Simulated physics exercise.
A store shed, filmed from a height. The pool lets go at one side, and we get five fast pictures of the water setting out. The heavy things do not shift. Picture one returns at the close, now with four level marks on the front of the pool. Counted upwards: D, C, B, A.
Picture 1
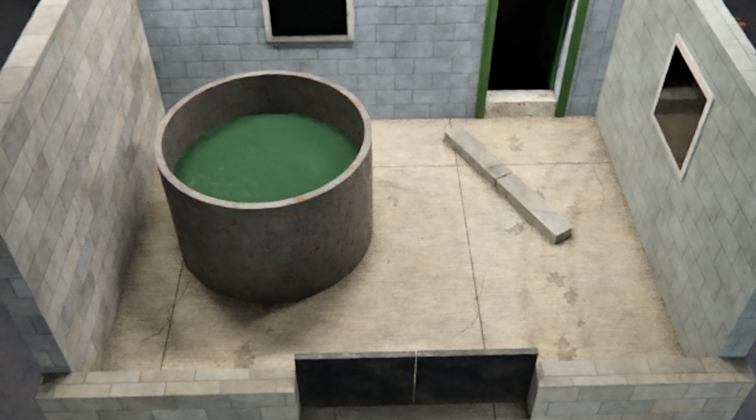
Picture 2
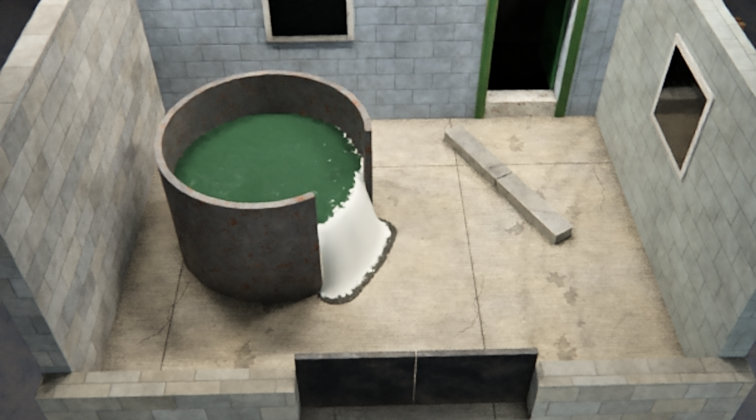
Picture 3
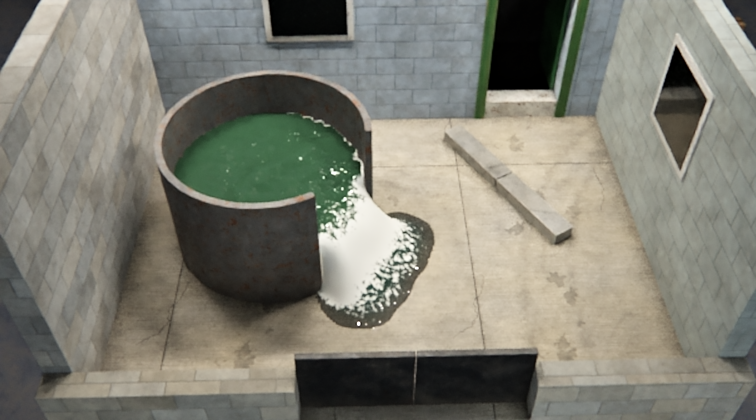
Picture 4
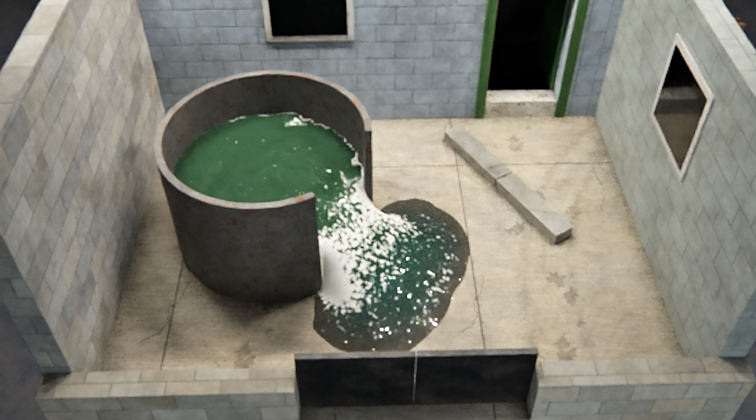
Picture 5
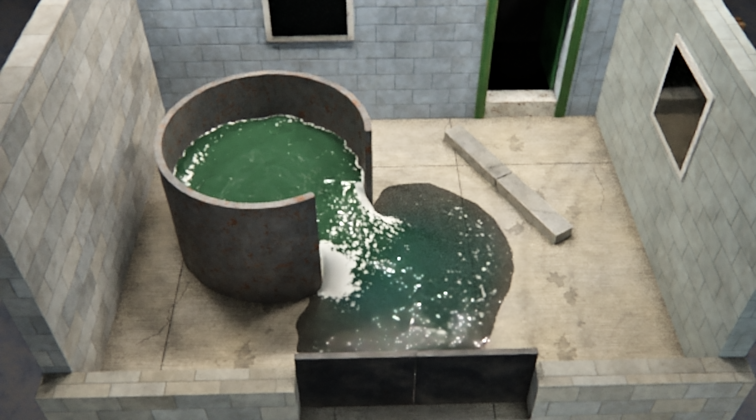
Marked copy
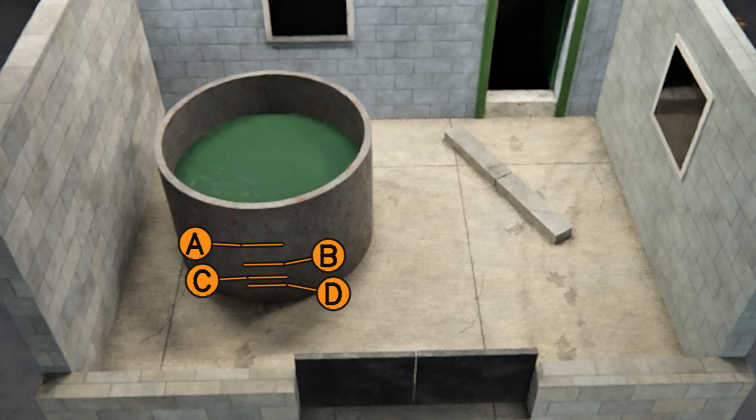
Green water rests in a round, dark tank at the left of a roofless store shed with pale block walls, seen from a fixed view high above. A grey beam lies on the tan floor at right, near a green-framed doorway, with a dark shut gate in front. The tank's right side opens, and water pours out in white foam, spreading dark green across the floor.
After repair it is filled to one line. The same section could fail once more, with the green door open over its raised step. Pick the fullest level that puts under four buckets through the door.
The limit is A.
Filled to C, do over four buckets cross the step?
No.
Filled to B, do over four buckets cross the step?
No.
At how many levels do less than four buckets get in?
All of them.
On the marked copy, A at (261, 244); B at (264, 264); C at (266, 277); D at (268, 285); from the bottom up D, C, B, A.
With A, a bucket or two gets in.
With B, nothing gets over.
With C, nothing gets over.
With D, nothing gets over.
